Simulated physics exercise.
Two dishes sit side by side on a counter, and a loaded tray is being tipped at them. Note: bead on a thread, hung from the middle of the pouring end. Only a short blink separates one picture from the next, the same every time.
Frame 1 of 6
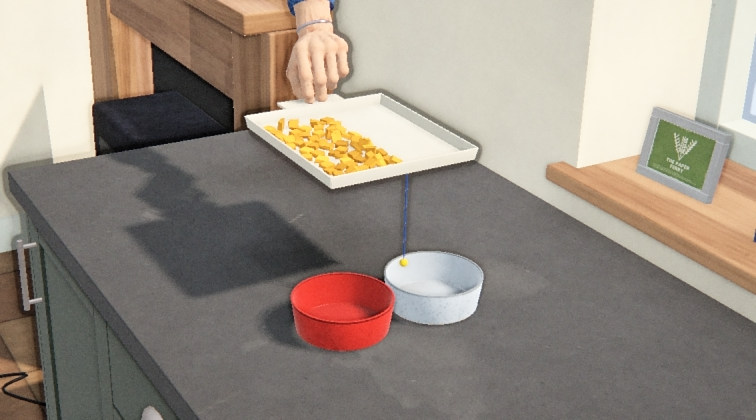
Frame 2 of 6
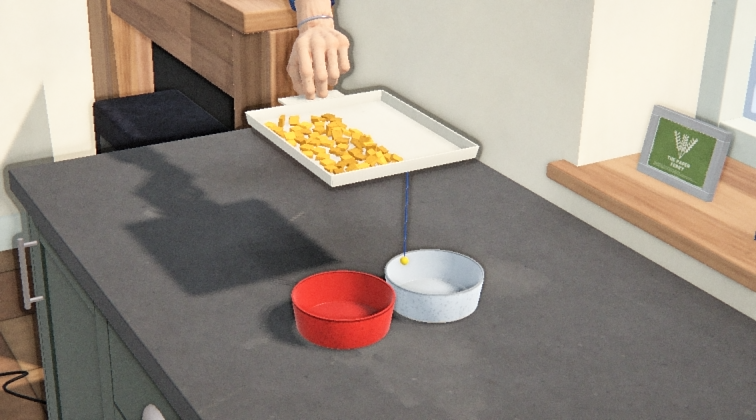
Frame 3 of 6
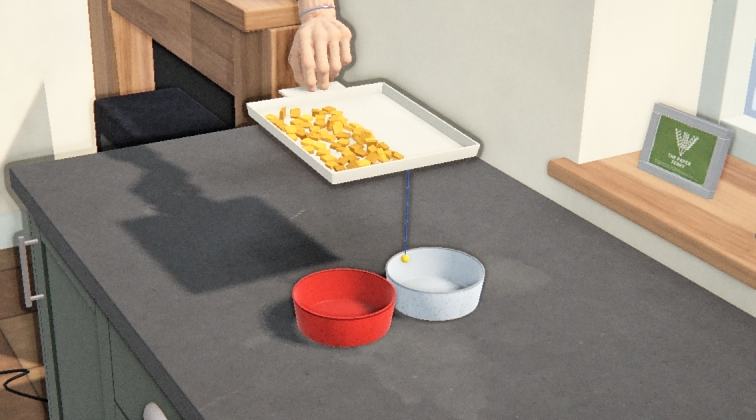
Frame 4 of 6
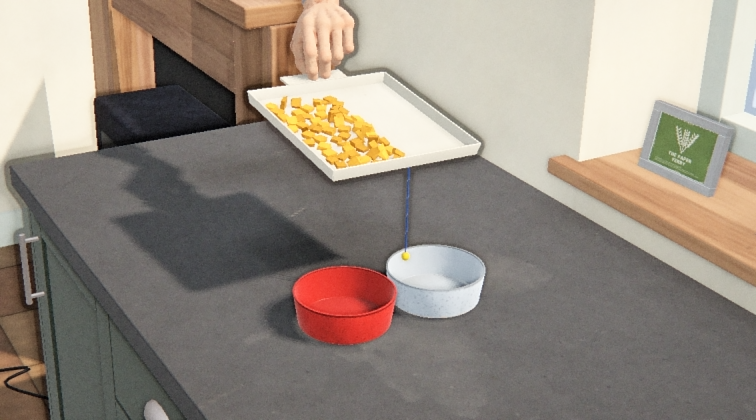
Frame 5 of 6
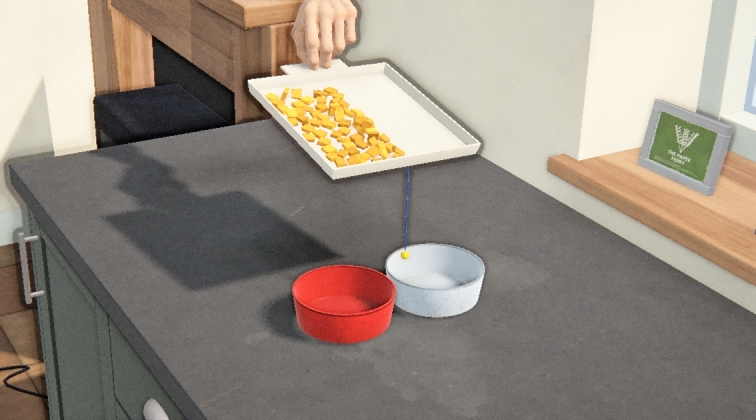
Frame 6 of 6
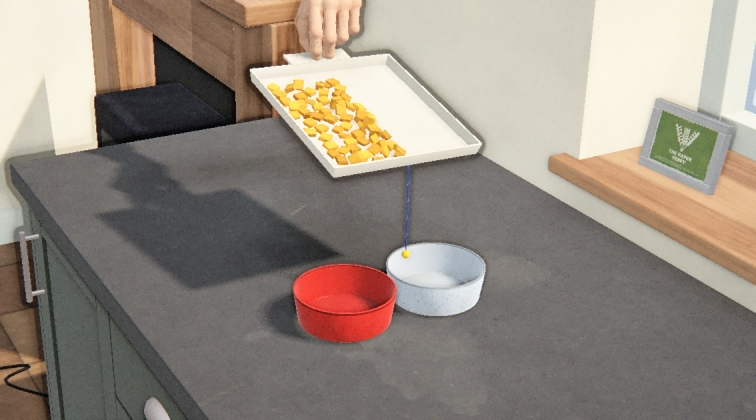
On a dark kitchen counter, a red dish and a white dish sit side by side beneath a white tray of small orange-yellow pieces, a bead hanging from its front edge. A hand gripping the back gradually raises that end, slightly steepening the tray, while the dishes stay put.
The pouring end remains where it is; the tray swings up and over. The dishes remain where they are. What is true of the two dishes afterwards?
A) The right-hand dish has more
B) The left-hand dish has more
The right-hand dish has more (A).
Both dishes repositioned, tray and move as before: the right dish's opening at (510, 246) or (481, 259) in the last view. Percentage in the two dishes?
About 60 per cent, then about 90 per cent.
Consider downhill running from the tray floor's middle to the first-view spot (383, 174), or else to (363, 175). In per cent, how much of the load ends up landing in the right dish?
The first try would leave around 10 per cent there, the second around 0 per cent.
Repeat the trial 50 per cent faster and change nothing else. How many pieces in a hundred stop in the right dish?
It would come out near 60 per cent.
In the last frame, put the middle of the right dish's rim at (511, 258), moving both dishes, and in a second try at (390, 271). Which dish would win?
At the first place the dish on the left, at the second the right one.
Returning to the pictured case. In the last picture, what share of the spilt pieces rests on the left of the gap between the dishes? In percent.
I make it about 10 percent or so.
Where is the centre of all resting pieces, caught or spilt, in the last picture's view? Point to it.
Roughly at (438, 307), give or take.
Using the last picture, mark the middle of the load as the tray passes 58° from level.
Centre estimate: (399, 141).
Shortly afterwards, tray tipped steeply; the whole lot on the tray.
Next, tray tipped right over; the bulk on the tray; a little in the right dish; a little outside both; only a few in the air.
Some moments later, tray tipped past a quarter turn; a little in the left dish; near half in the right dish; near a third outside both.
In the end, tray tipped past a quarter turn; a little in the left dish; near half in the right dish; near a third outside both.
